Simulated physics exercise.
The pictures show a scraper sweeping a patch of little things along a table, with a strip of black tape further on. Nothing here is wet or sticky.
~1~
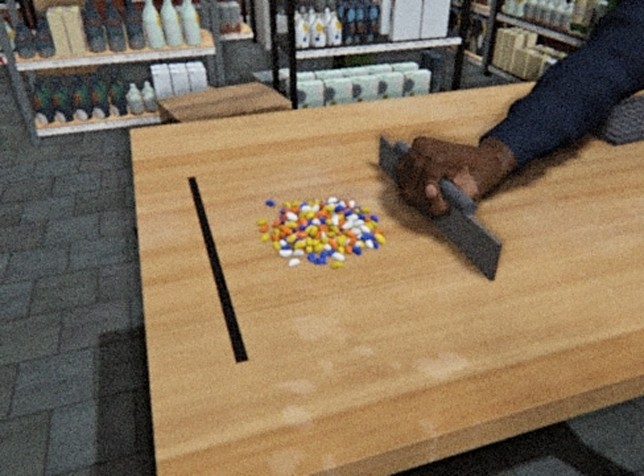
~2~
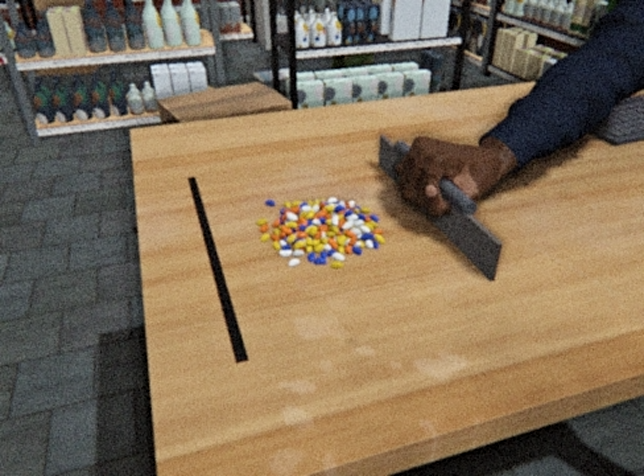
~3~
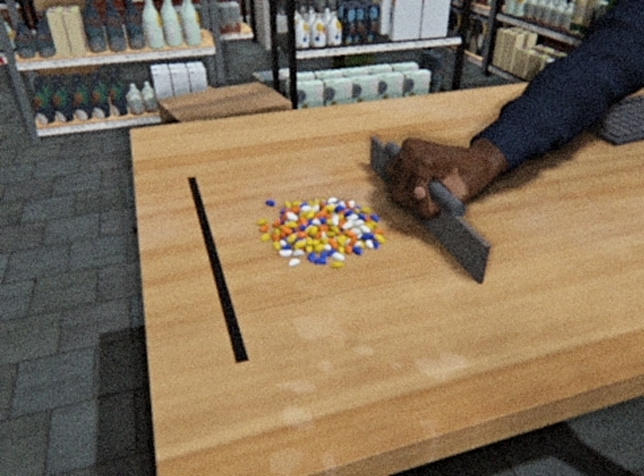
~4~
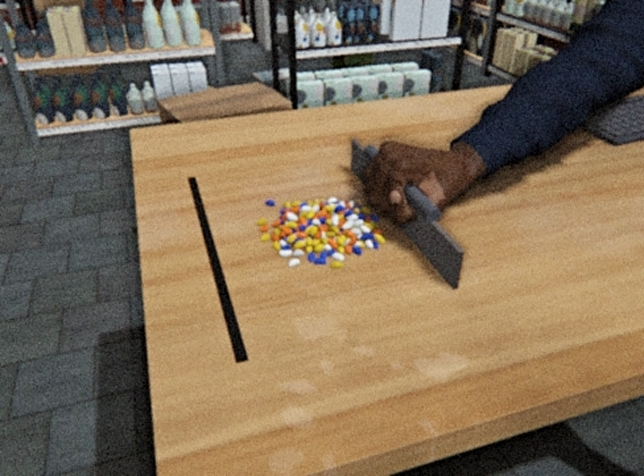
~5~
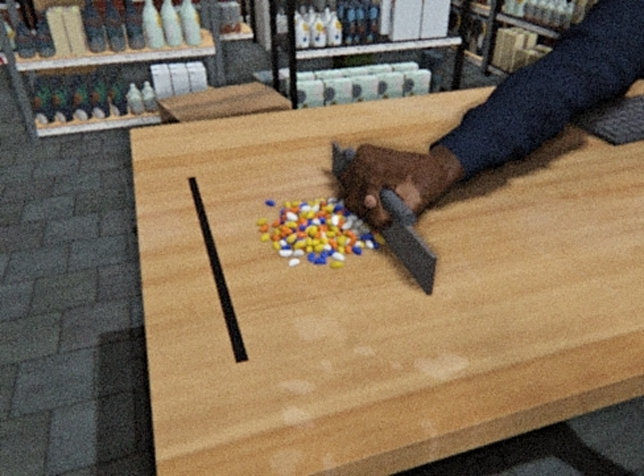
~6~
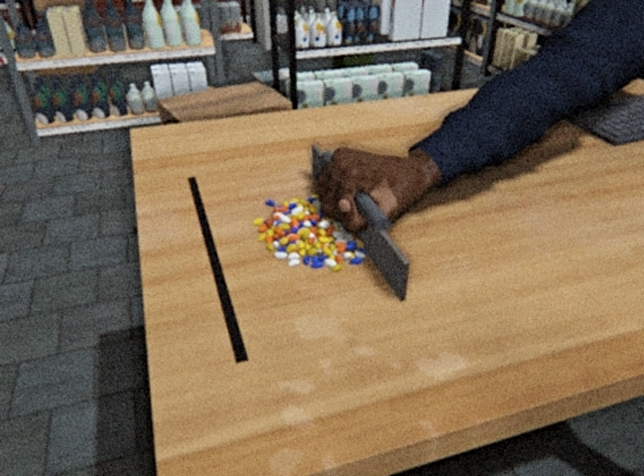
A dark-sleeved arm held a flat scraper still on a wooden table, then slid it left into a pile of colourful jelly beans, pushing most of them slightly toward a strip of black tape.
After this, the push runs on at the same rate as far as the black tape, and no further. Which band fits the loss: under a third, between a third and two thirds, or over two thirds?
The floor gets under a third.
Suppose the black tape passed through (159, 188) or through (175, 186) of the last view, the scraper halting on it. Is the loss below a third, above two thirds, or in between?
First more than two thirds, then between a third and two thirds.
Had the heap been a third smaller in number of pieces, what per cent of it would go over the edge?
Near 0 %.
Shortly afterwards, scraper still moving, near (276, 204); heap all on the table, its front near (200, 252).
Next, scraper stopped at the black tape; heap a little over the edge.
In the end, scraper stopped at the black tape; heap a little over the edge.
